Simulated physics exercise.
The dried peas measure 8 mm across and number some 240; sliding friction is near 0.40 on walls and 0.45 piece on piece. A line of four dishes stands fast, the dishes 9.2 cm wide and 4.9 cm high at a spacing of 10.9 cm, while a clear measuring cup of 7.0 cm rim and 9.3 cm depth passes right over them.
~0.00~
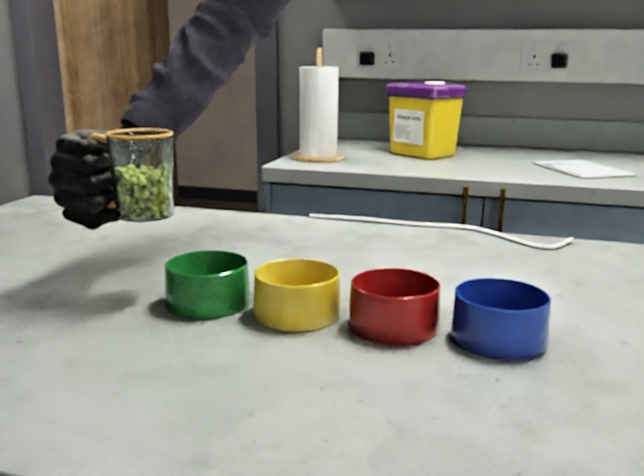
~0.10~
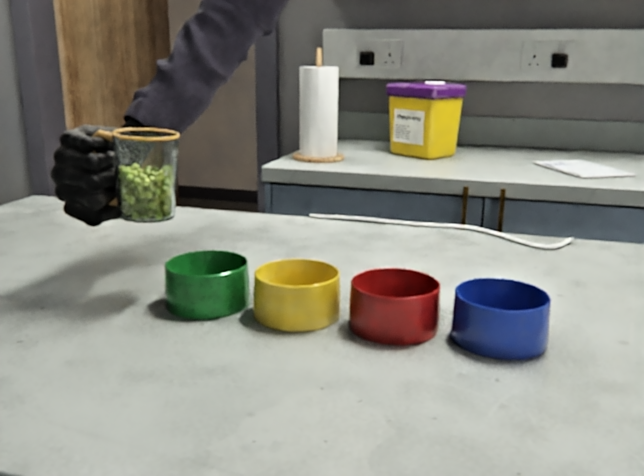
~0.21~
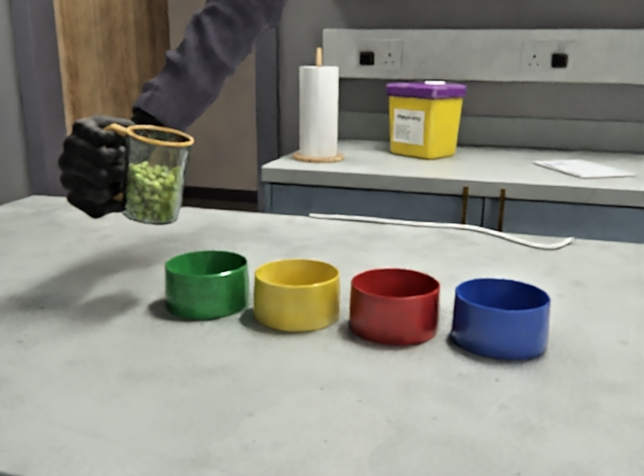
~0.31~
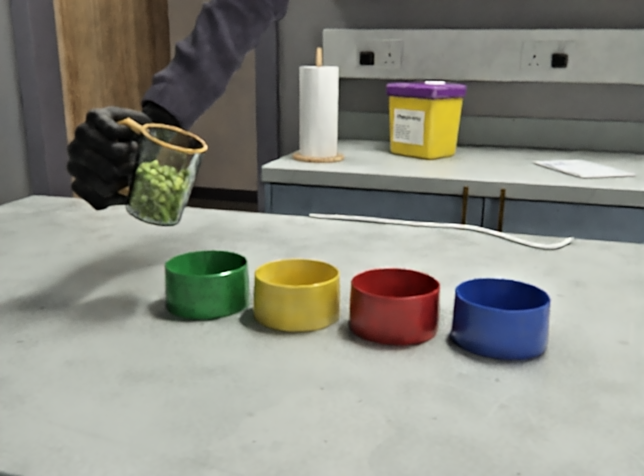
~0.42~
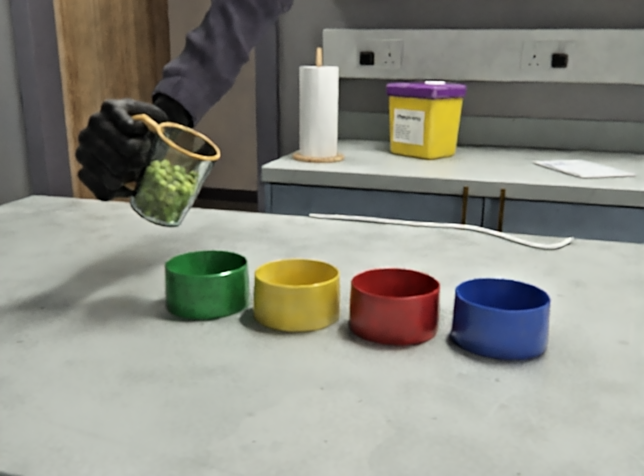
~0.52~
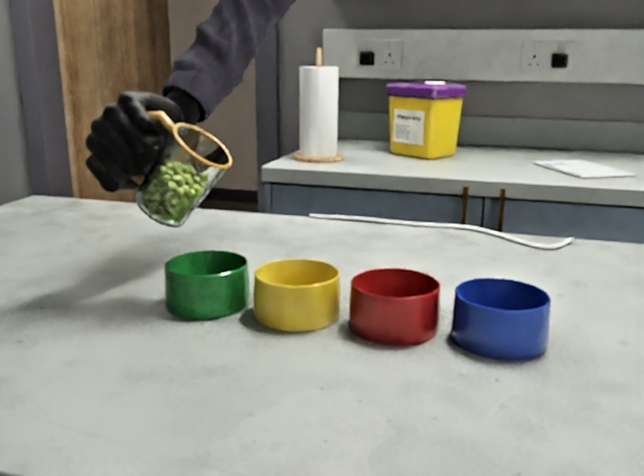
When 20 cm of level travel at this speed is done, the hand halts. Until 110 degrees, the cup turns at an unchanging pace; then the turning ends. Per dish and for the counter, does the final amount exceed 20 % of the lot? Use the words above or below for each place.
Red dish: Above; blue dish: Below; green dish: Below; yellow dish: Above; counter: Above.
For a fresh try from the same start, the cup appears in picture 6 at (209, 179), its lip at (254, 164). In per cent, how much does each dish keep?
Red: 100 / blue: 0 / green: 0 / yellow: 0.
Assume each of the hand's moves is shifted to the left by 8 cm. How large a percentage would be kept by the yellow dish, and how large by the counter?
Yellow 80, counter 10.
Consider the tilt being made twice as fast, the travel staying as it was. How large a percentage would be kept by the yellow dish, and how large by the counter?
In that case yellow 90; counter 0.
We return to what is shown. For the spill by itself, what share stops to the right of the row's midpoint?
Fraction on that side: Around 50 %.
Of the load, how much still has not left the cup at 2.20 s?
0 per cent.
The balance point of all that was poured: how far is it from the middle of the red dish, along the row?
The load's average lands around 5 cm in the minus-x direction.
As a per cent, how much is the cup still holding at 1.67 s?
It works out to about 35 per cent of the load.
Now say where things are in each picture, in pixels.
The first frame shows cup at (143, 175), tilt 0 degrees, lip at (168, 135), moved 0.0 cm; middle of the pieces at (141, 190); green dish at (207, 263); yellow dish at (297, 272); red dish at (395, 283); blue dish at (502, 294).
The second frame shows cup at (146, 175), tilt 4 degrees, lip at (174, 138), moved 0.5 cm; middle of the pieces at (143, 190).
The third frame shows cup at (155, 176), tilt 12 degrees, lip at (188, 144), moved 1.6 cm; middle of the pieces at (150, 190).
The fourth frame shows cup at (164, 176), tilt 21 degrees, lip at (202, 151), moved 2.7 cm; middle of the pieces at (157, 190).
The fifth frame shows cup at (172, 177), tilt 29 degrees, lip at (215, 158), moved 3.8 cm; middle of the pieces at (163, 189).
The sixth frame shows cup at (181, 178), tilt 38 degrees, lip at (227, 166), moved 4.9 cm; middle of the pieces at (171, 188); green dish at (207, 263); yellow dish at (297, 272); red dish at (395, 283); blue dish at (502, 294). Its pace works out near 80 degrees a second; the hand travels 11 cm a second.
After 1.21 s, tilt 94 degrees; cup holds 100 %.
Then, at 1.67 s, tilt 110 degrees; cup holds 35 %, red 5 %, yellow 35 %.
Then, at 2.20 s, tilt 110 degrees; cup holds 0 %, red 35 %, yellow 35 %.
By 2.8 s all is still; red 35 %, blue 0 %, green 0 %, yellow 35 %, counter 30 %.
